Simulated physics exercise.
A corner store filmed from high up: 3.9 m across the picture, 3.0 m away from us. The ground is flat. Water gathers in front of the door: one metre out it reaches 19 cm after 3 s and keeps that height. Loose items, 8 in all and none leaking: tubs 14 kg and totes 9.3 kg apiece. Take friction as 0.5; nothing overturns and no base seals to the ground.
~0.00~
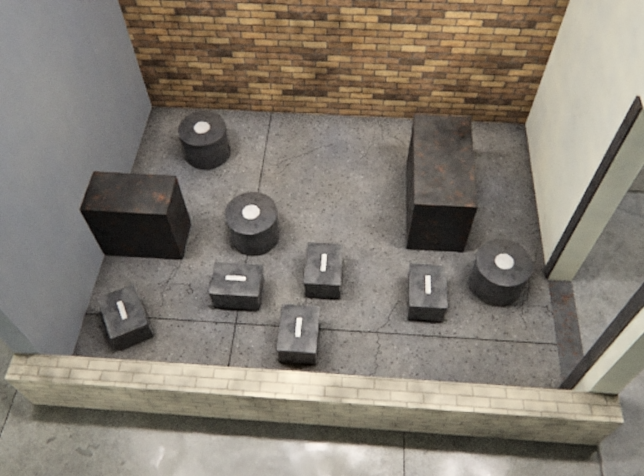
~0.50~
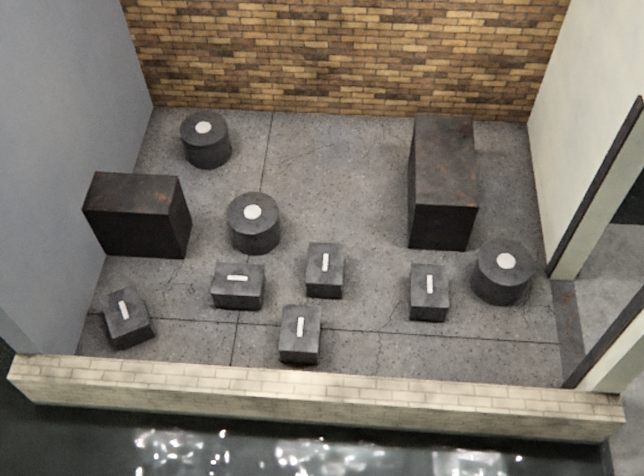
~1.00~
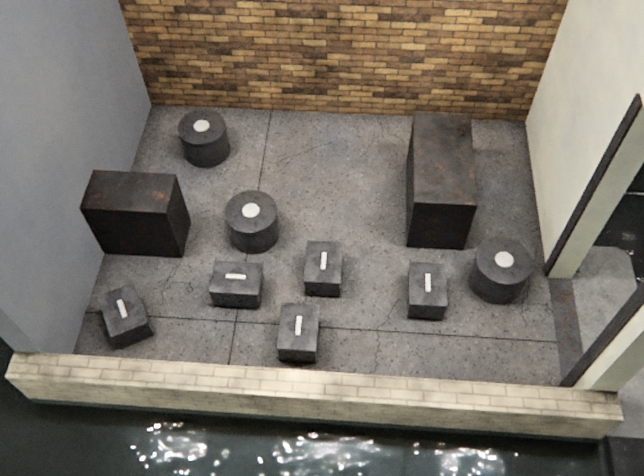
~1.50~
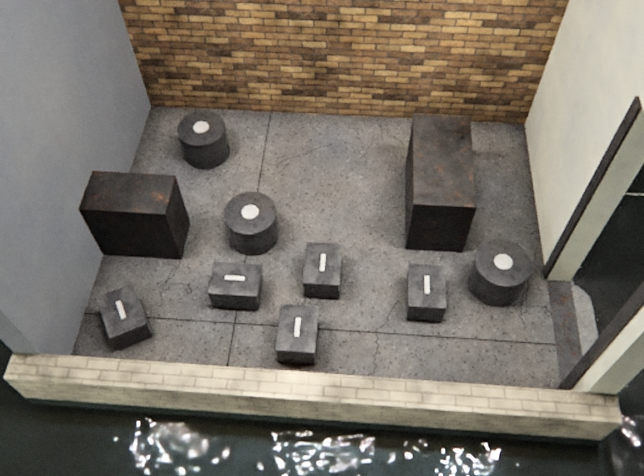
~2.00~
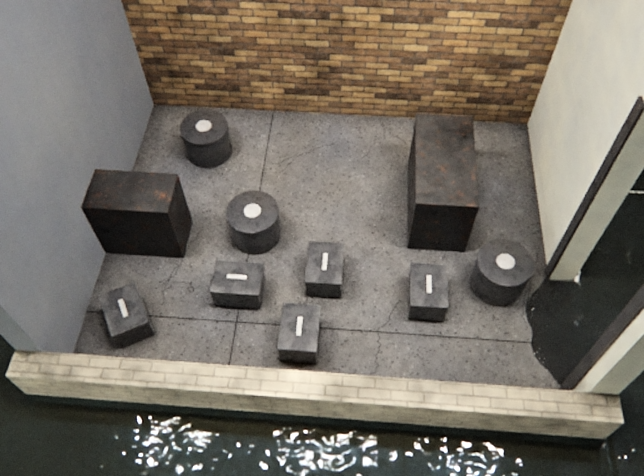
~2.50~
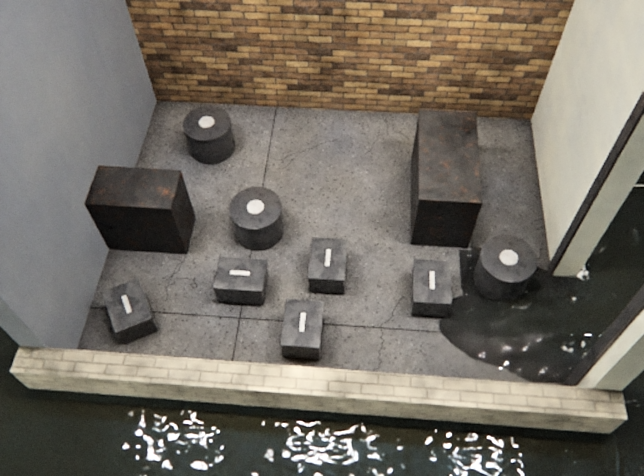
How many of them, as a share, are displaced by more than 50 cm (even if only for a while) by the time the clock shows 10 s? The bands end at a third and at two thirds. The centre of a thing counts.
It is two thirds or above.
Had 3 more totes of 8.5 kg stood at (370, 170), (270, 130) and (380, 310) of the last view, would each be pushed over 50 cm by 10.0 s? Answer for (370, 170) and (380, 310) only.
In that order: Under, more.
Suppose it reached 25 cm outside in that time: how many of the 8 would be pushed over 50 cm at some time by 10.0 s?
Then 8.
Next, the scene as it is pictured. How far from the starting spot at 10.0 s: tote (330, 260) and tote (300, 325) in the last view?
In that order: 150 cm, 120 cm.
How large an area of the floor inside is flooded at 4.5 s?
About 5.0 m2.
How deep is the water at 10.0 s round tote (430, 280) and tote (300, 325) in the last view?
Roughly 8 and 16 cm.
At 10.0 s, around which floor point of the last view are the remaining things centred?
Around (258, 187).
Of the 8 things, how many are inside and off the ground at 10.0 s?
I count 5.
After 3.5 s 0 of 8 are over 50 cm from their spots; 0 afloat.
After 4.5 s 0 of 8 are over 50 cm from their spots; 0 afloat.
After 7.0 s 4 of 8 are over 50 cm from their spots; 2 afloat.
After 10.0 s 7 of 8 are over 50 cm from their spots, and 7 have been at some point; 5 afloat.
